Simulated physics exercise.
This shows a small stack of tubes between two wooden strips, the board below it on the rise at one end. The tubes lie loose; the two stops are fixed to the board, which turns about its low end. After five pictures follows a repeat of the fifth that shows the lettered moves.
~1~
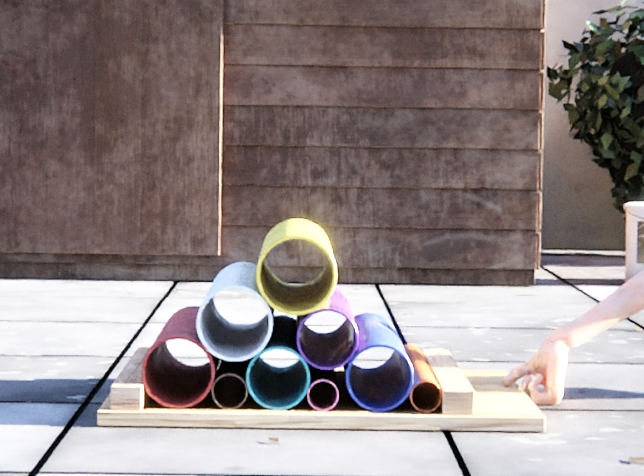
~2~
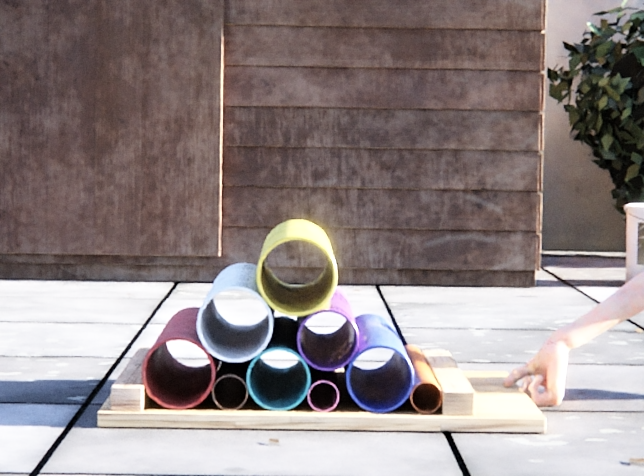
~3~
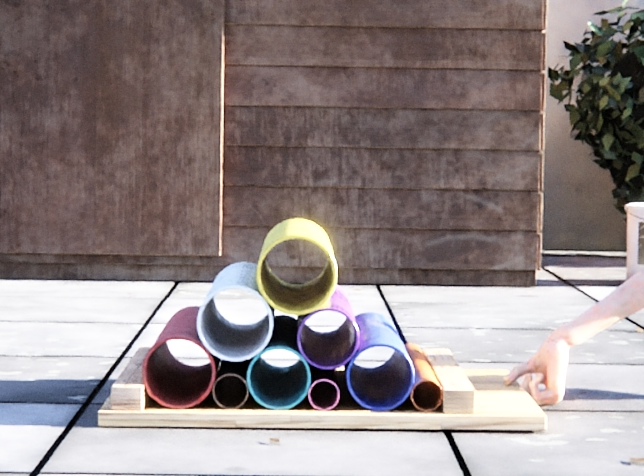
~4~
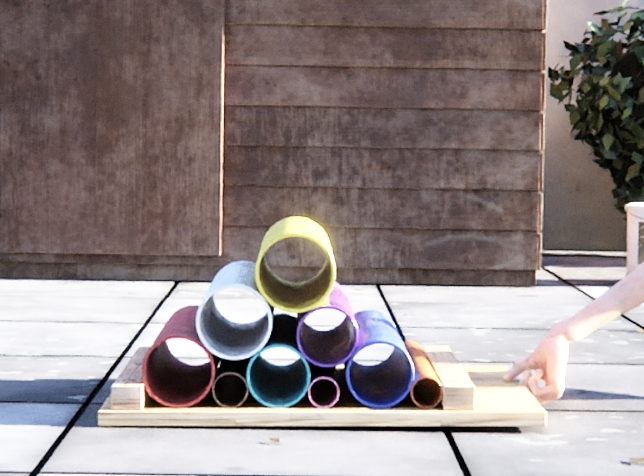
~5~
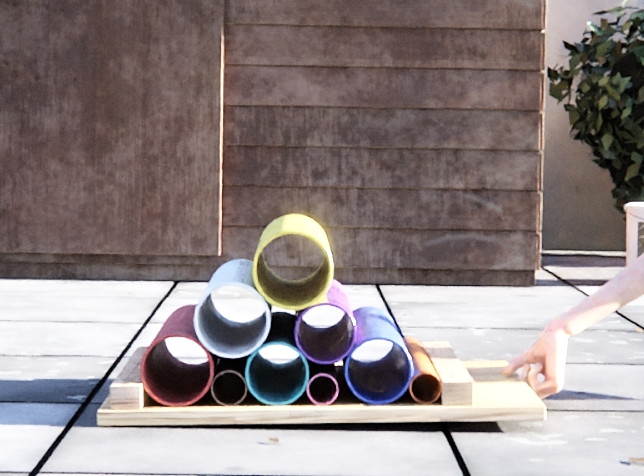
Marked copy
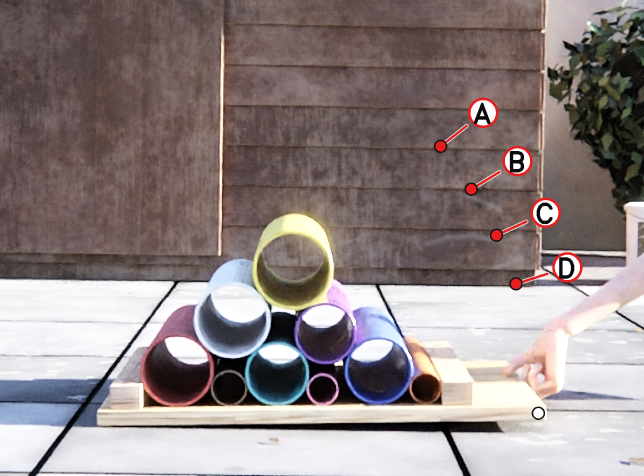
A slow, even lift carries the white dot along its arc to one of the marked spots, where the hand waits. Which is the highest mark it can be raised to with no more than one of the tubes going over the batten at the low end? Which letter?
A is the limit.
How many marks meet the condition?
The number is four.
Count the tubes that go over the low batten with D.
At D the number is none.
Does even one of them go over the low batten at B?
No, at B.
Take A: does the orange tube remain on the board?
Yes, with A.
On the marked copy, A at (440, 146); B at (471, 189); C at (497, 235); D at (516, 284); the white dot at (538, 413).
Taking A. A third of the way, board at 21°.
Two thirds of the way, board at 39°.
When it is over, board at 39°, none over the low batten.
As for the rest, B none over the low batten; C none over the low batten; D none over the low batten.
